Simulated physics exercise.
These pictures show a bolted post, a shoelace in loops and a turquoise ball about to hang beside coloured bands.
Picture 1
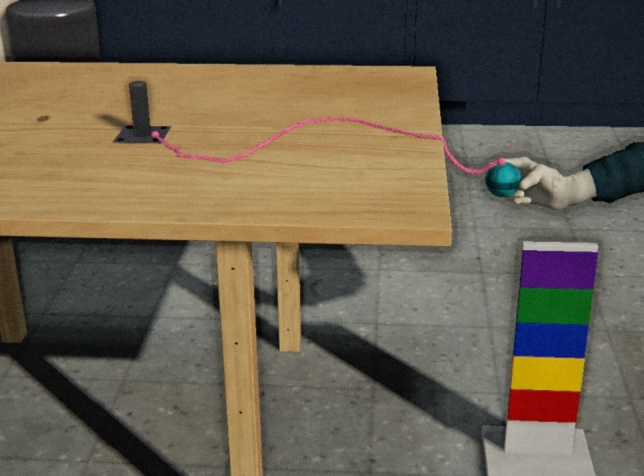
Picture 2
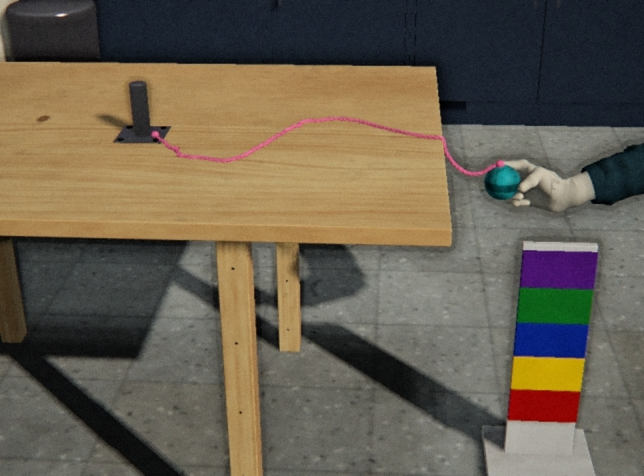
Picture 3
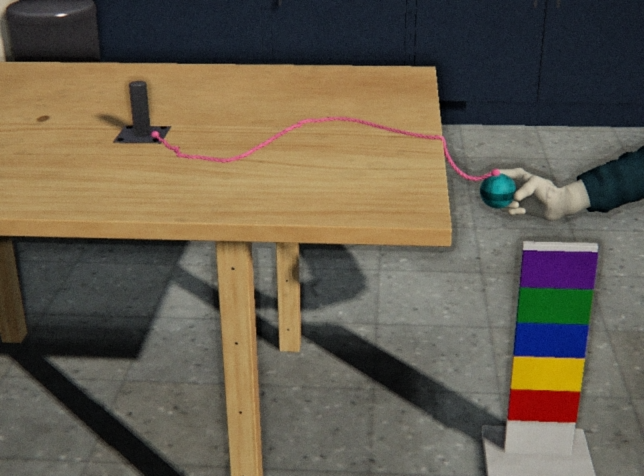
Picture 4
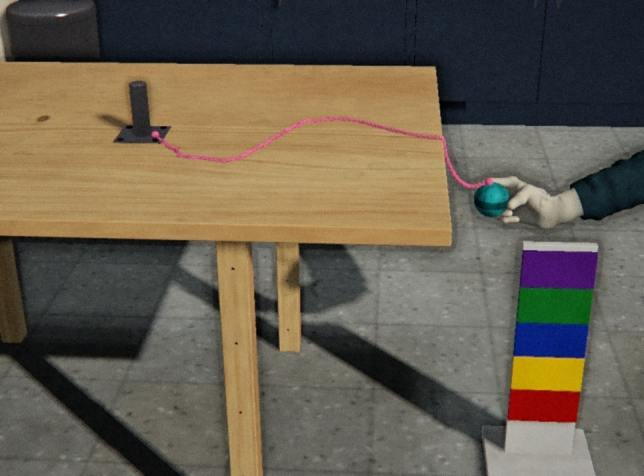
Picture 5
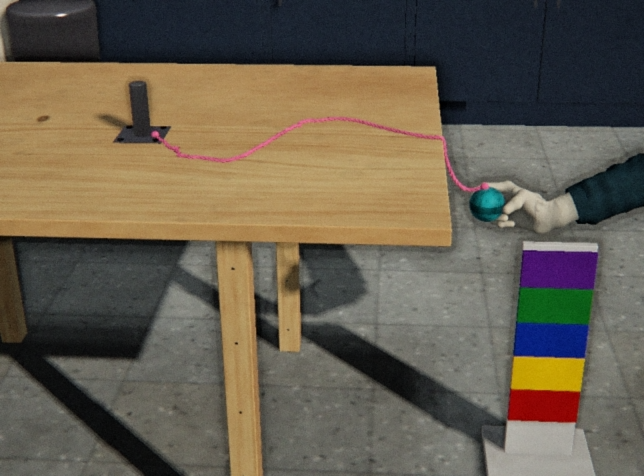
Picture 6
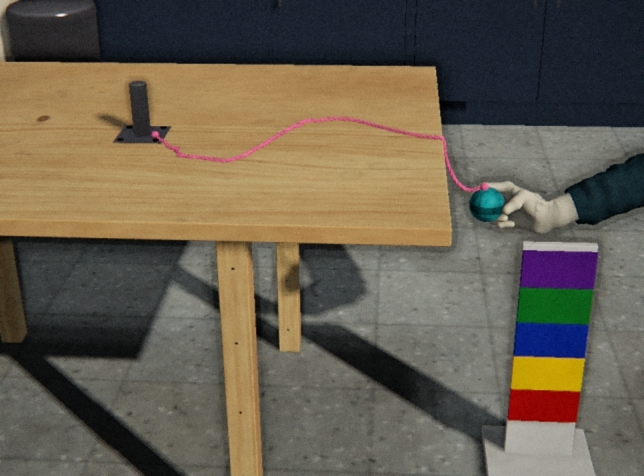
A pale hand in a dark sleeve holds a turquoise ball just off the right edge of a wooden table, seen from slightly above in a grey-tiled room. A pink cord curves across the tabletop from a dark post to the ball, above a stand banded purple, green, blue, yellow and red. The hand lowers the ball slightly, drifting left, then stays still, while the camera remains fixed.
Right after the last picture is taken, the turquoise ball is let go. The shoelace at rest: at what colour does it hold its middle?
The colour is blue.
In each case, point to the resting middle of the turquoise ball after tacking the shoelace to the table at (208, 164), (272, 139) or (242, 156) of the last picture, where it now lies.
Approximately (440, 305), (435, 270) and (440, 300), respectively.
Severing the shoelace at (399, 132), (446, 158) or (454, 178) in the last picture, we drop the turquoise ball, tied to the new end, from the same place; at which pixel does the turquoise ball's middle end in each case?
Roughly at (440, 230) for the first, (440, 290) for the second and (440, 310) for the third.
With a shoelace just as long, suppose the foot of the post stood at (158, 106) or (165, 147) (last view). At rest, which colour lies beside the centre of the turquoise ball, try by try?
In turn, blue and then yellow.
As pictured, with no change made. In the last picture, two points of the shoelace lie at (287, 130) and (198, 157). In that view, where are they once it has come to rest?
Roughly (376, 142) for the first and (246, 137) for the second.
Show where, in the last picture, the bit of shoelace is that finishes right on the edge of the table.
That point sits at about (334, 119).
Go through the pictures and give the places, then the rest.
In the first frame, turquoise ball (503, 180); purple (559, 272); green (555, 307); blue (551, 342); yellow (547, 375); red (544, 407).
In the second frame, turquoise ball (502, 183); shoelace through (171, 148) (236, 158) (287, 130) (353, 120) (427, 137).
In the third frame, turquoise ball (498, 191).
In the fourth frame, turquoise ball (492, 200); shoelace through (171, 148) (236, 158) (287, 130) (353, 120) (427, 137).
In the fifth frame, turquoise ball (487, 204).
In the sixth frame, turquoise ball (487, 205); shoelace through (171, 148) (236, 158) (287, 130) (353, 120) (427, 137).
Early on, ball near (442, 317); level with green.
Midway, ball near (447, 346); level with blue.
Finally, ball near (437, 345); level with blue. Its middle rests at the blue band.
